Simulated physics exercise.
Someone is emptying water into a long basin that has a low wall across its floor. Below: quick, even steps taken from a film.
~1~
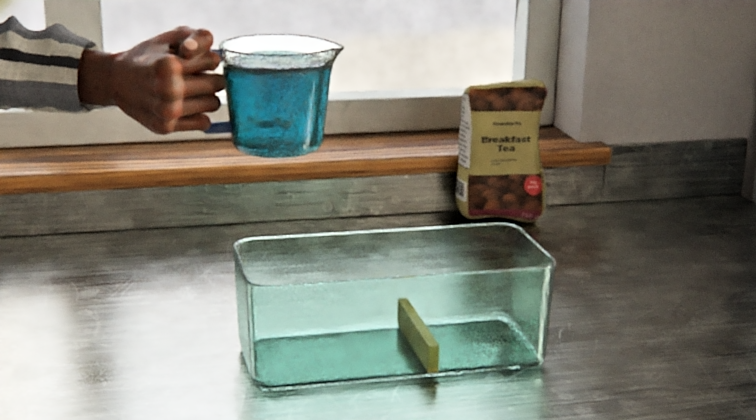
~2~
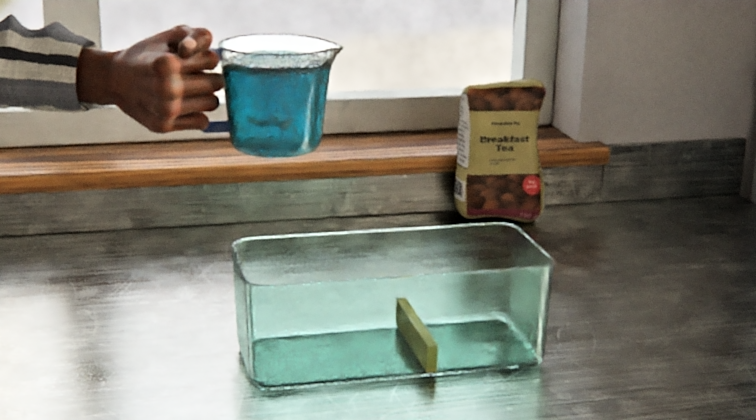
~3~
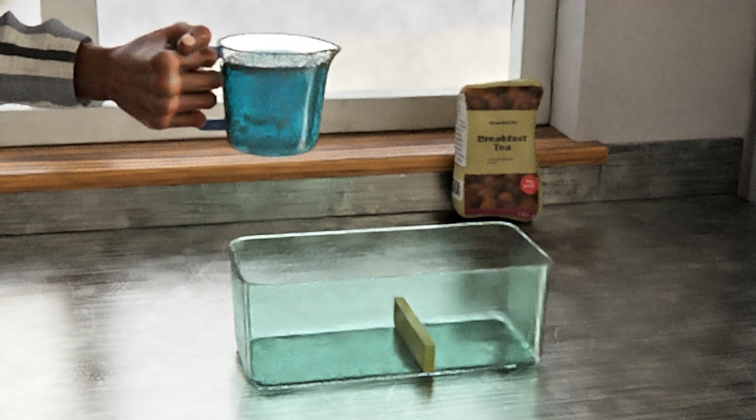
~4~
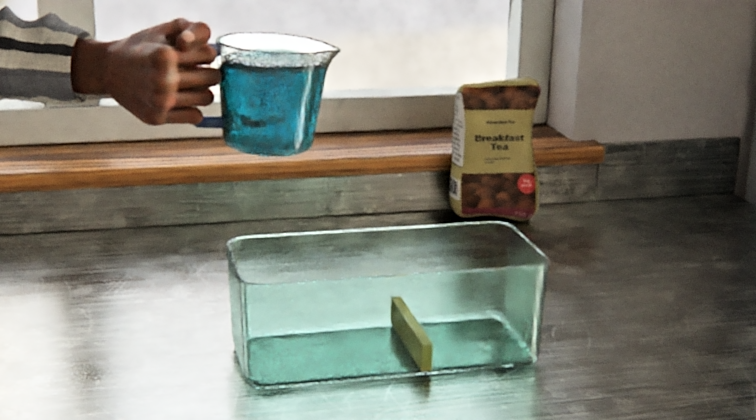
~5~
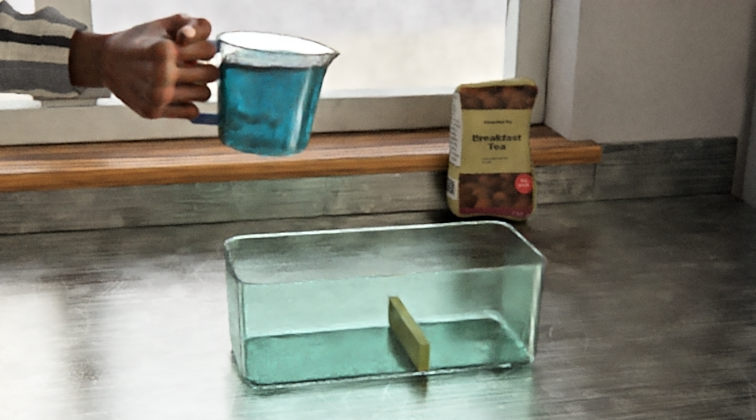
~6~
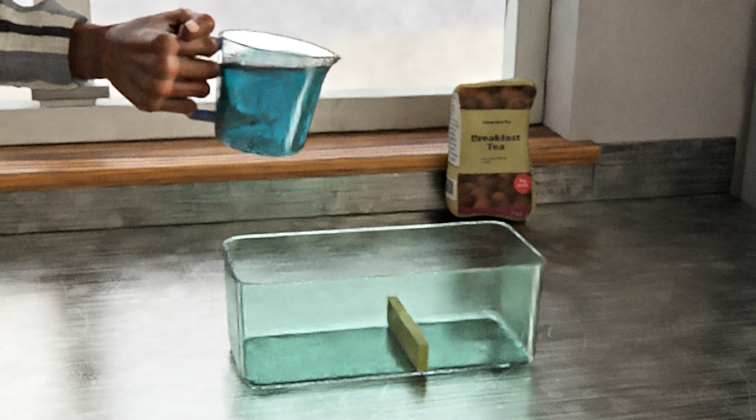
A hand slightly tilting a clear jug of blue water rightward above a long glass basin with a low wall across its floor.
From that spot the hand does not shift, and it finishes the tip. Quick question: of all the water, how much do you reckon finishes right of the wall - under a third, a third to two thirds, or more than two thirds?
Middling share.
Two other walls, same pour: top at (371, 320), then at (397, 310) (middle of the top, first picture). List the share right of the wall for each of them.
First try around 95 percent; second try around 80 percent.
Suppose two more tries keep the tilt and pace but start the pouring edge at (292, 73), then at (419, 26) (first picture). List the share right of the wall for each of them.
You'd see around 10 per cent, and then around 75 per cent.
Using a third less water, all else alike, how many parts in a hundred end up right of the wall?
It comes to around 15 percent.
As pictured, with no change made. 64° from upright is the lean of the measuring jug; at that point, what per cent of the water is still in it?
I'd put it near 75 %.
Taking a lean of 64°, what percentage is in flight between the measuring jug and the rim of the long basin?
It's close to 20 %.
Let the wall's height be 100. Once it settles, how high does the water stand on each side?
Once it settles, the left reaches around 40 and the right around 60.
A moment on, the measuring jug is tipped part way and 75 per cent is still to pour, 2 is left of the wall and 1 right of it.
Next, the measuring jug is tipped on its side and 23 per cent is still to pour, 17 is left of the wall and 34 right of it.
Then the measuring jug is tipped on its side and 3 per cent is still to pour, 46 is left of the wall and 46 right of it.
Later the measuring jug is tipped on its side and 0 per cent is still to pour, 51 is left of the wall and 47 right of it.
In the end 52 per cent lies left of the wall, 47 right of it and 1 outside.
